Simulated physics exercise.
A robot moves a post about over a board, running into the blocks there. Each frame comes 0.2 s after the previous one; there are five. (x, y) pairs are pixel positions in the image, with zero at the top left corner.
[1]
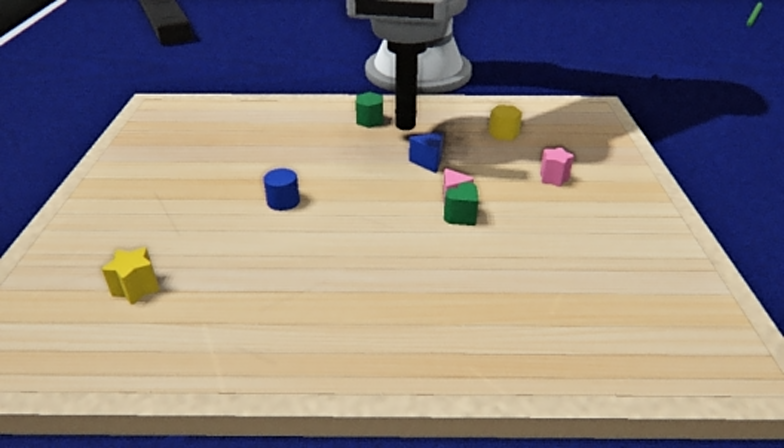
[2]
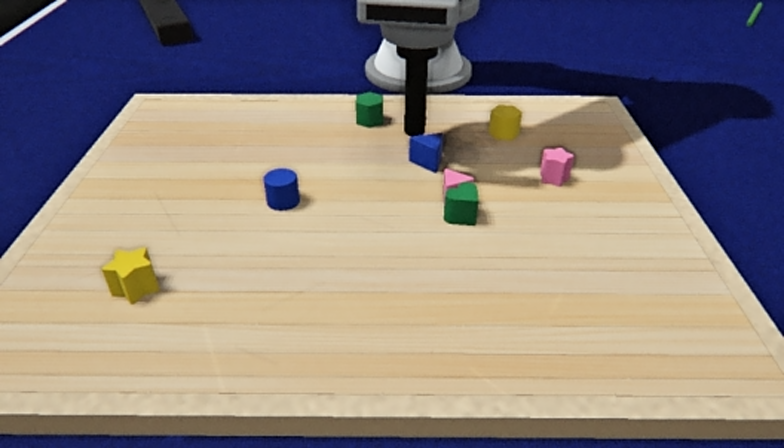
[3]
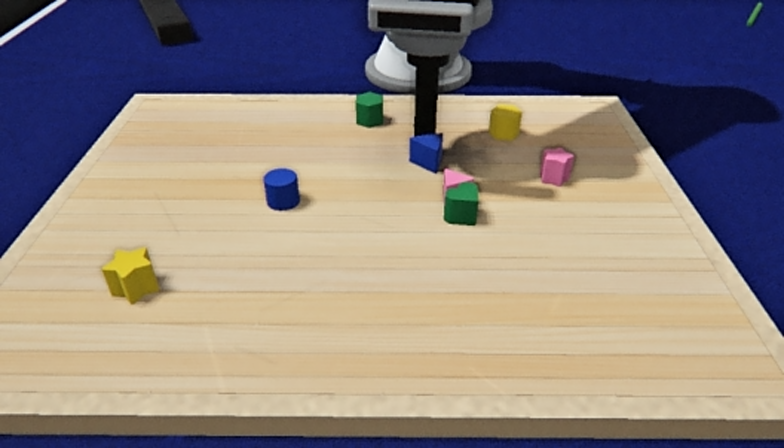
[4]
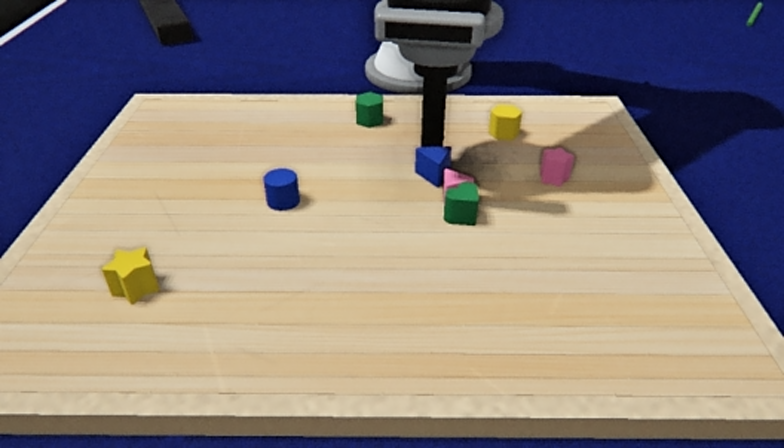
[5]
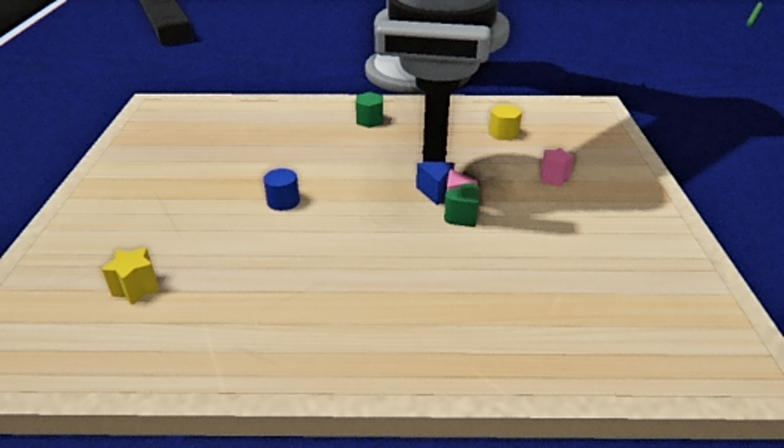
A robot arm's dark post moves slightly right and toward the viewer over a wooden board, then pushes a blue triangular block forward against the small pink and green blocks, while the other scattered blocks stay still.
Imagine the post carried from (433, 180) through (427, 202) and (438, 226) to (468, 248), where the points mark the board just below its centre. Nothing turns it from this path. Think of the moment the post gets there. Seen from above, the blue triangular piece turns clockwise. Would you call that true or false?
True - the claim holds.
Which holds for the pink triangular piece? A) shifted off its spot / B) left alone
The correct letter is B.
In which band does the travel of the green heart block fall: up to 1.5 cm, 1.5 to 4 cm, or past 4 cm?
The green heart block moves under 1.5 cm.
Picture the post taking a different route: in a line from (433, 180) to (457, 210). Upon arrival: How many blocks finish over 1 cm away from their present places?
The answer is three or more blocks, counting only moves over 1 cm.
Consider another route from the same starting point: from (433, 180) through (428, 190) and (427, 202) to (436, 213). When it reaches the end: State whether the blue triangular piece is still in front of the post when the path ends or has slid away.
Still in front.
What follows on the original path. One third of the way, post (427, 190); blue triangular piece (434, 191), turned 20° anticlockwise.
Two thirds of the way, post (440, 214); blue triangular piece (450, 216), turned 25° anticlockwise; green heart block (474, 196), turned 45° anticlockwise.
At the end, post (470, 236); blue triangular piece (469, 239), turned 25° clockwise; pink triangular piece not moved; green heart block (474, 196), turned 45° anticlockwise.
